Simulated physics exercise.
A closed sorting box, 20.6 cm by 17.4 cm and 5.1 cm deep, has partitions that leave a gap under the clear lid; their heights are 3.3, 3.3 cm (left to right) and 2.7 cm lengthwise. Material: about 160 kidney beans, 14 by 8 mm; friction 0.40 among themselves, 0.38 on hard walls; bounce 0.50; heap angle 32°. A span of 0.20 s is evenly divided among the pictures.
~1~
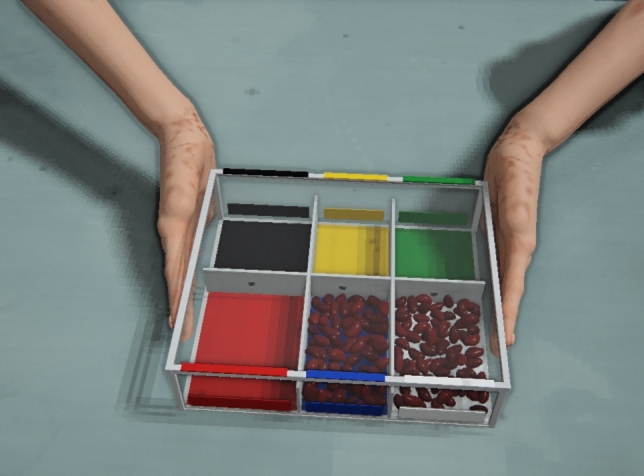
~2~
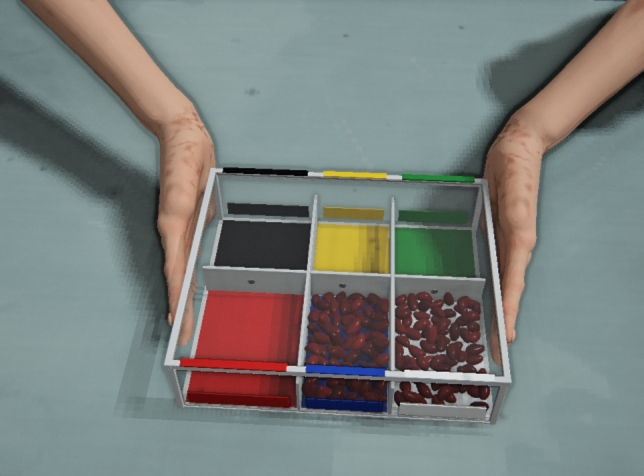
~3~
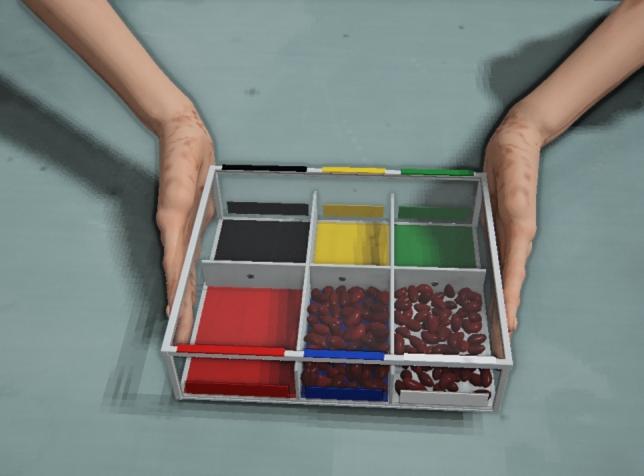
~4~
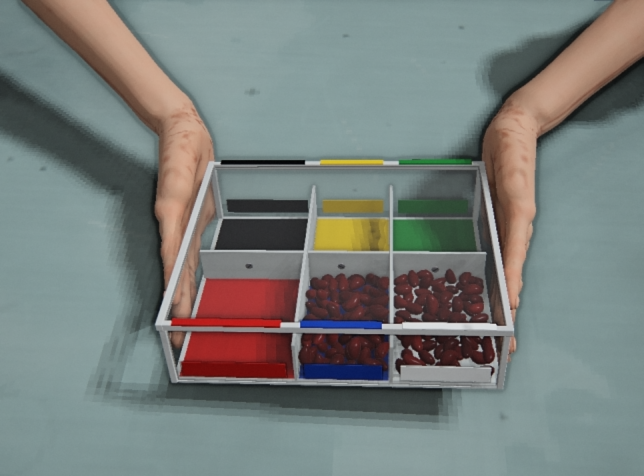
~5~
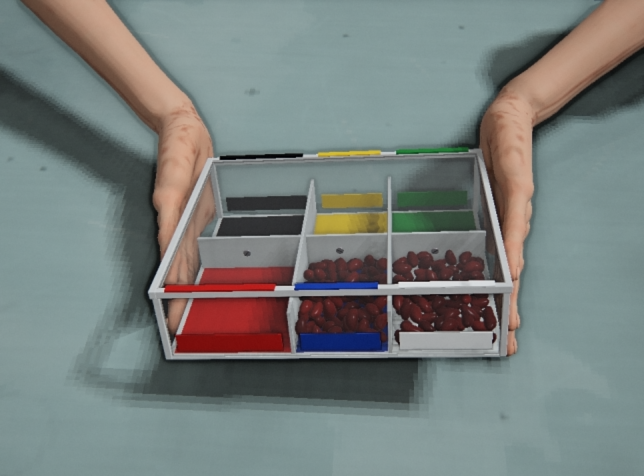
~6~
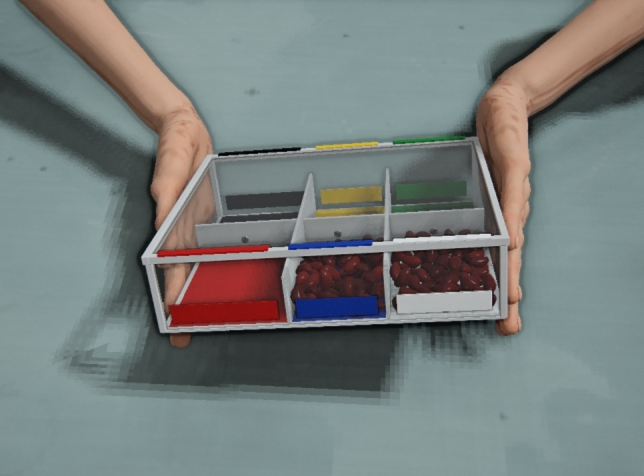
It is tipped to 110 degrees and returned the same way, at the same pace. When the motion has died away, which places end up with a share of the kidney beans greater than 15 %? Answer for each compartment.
Red - no; blue - no; green - yes; yellow - yes; white - no; black - yes.
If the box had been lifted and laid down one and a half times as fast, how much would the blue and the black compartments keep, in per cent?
Outcome, in per cent - blue: 10; black: 25.
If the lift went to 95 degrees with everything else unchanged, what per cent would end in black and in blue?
In per cent, black 20 and blue 5.
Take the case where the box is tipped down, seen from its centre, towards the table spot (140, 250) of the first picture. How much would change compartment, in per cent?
Something like 70 per cent of the pieces.
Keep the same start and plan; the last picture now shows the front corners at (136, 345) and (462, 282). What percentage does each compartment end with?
Per cent at the finish: Red 20, blue 25, green 0, yellow 5, white 5, black 40.
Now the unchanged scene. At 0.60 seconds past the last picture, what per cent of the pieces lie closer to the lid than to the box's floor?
Around 90 in a hundred, give or take.
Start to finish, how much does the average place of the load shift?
Net shift: Approx. 10.5 cm.
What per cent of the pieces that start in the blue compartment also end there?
0 per cent, roughly.
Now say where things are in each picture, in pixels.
In the first picture, box tilt 0 degrees, front corners at (173, 366) and (503, 384); blue 55 %, white 45 %.
In the second picture, box tilt 1 degrees, front corners at (172, 362) and (504, 379).
In the third picture, box tilt 5 degrees, front corners at (169, 348) and (505, 362), lowest corner left back.
In the fourth picture, box tilt 10 degrees, front corners at (164, 323) and (506, 329), lowest corner left back.
In the fifth picture, box tilt 17 degrees, front corners at (157, 291) and (505, 286), lowest corner left back.
In the sixth picture, box tilt 24 degrees, front corners at (151, 258) and (501, 239), lowest corner left back; blue 55 %, white 45 %.
Then, 0.60 s after the last picture, tilt 109 degrees; blue 15 %, green 25 %, yellow 35 %, white 10 %, black 15 %.
Then, 1.00 s after the last picture, tilt 47 degrees; green 30 %, yellow 45 %, black 30 %.
Then, 1.49 s after the last picture, tilt 0 degrees; green 30 %, yellow 45 %, black 30 %.
In the end, red 0 %, blue 0 %, green 30 %, yellow 45 %, white 0 %, black 30 %.
